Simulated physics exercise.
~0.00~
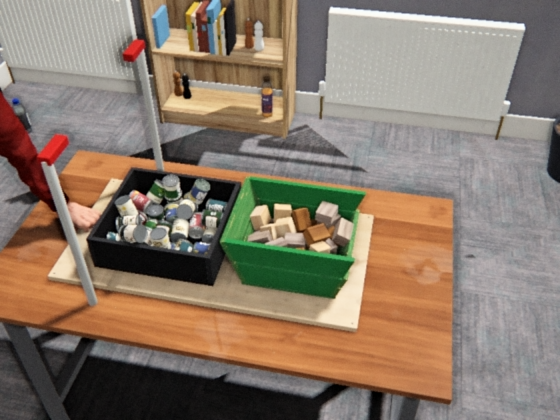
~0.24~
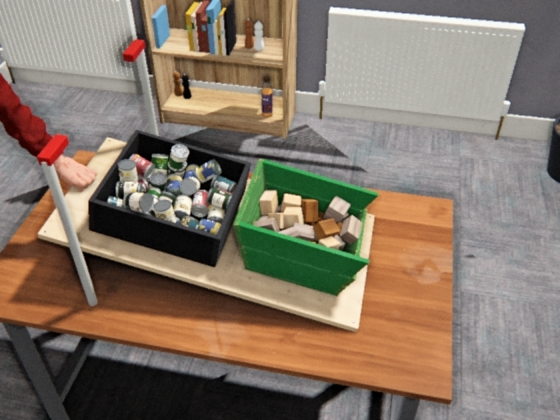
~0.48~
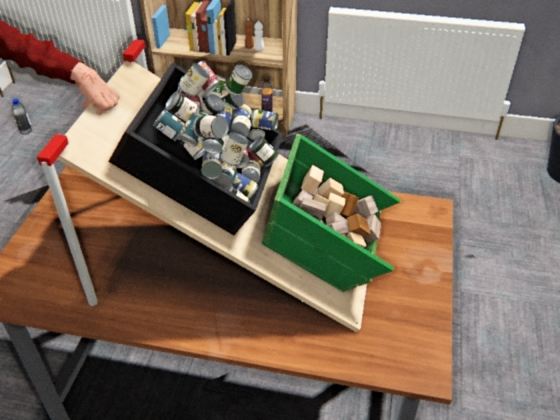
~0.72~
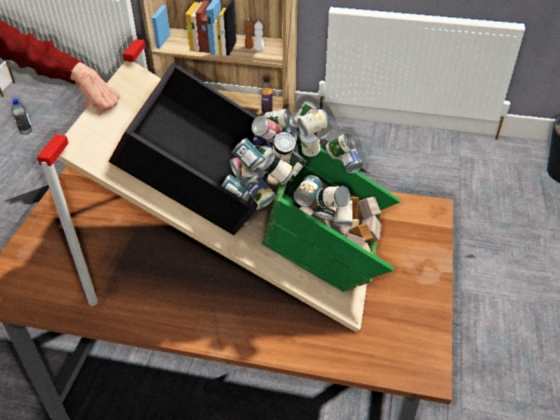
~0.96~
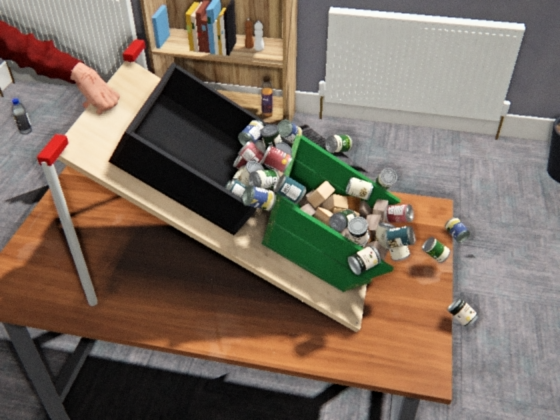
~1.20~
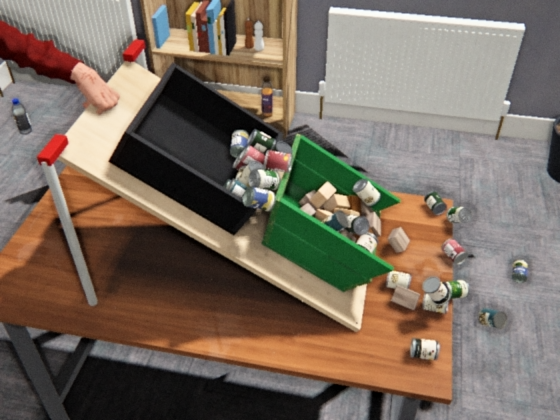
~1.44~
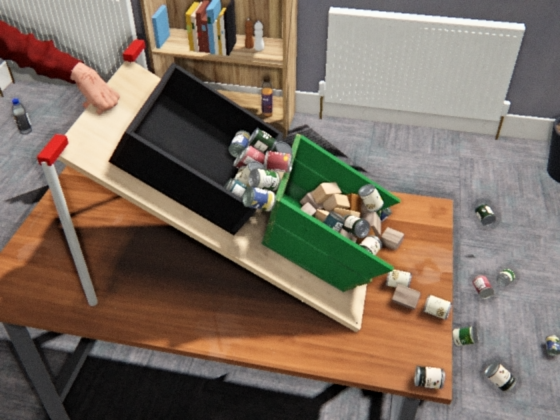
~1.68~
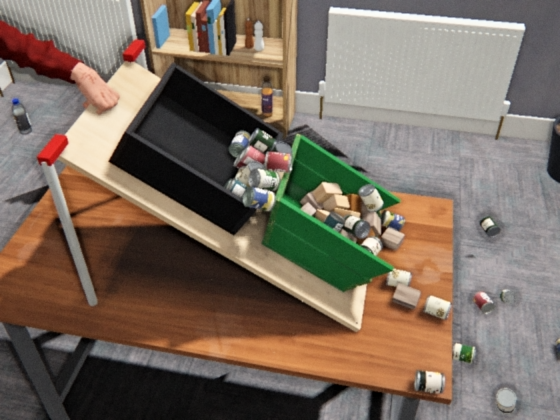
In a grey-carpeted room seen from above, a wooden table stands before a small bookcase and a white radiator. On it lies a pale board carrying a black tote of small tins at left and a green tote of wooden blocks at right, with two red-topped stops near the left end. A red-sleeved arm lifts the board's left end until it slopes steeply to the right. Tins pour from the black tote, some piling between the totes and into the green one, others tumbling over. The board stays tilted, the black tote looks largely emptied, and tins and a few blocks lie strewn across table and floor.
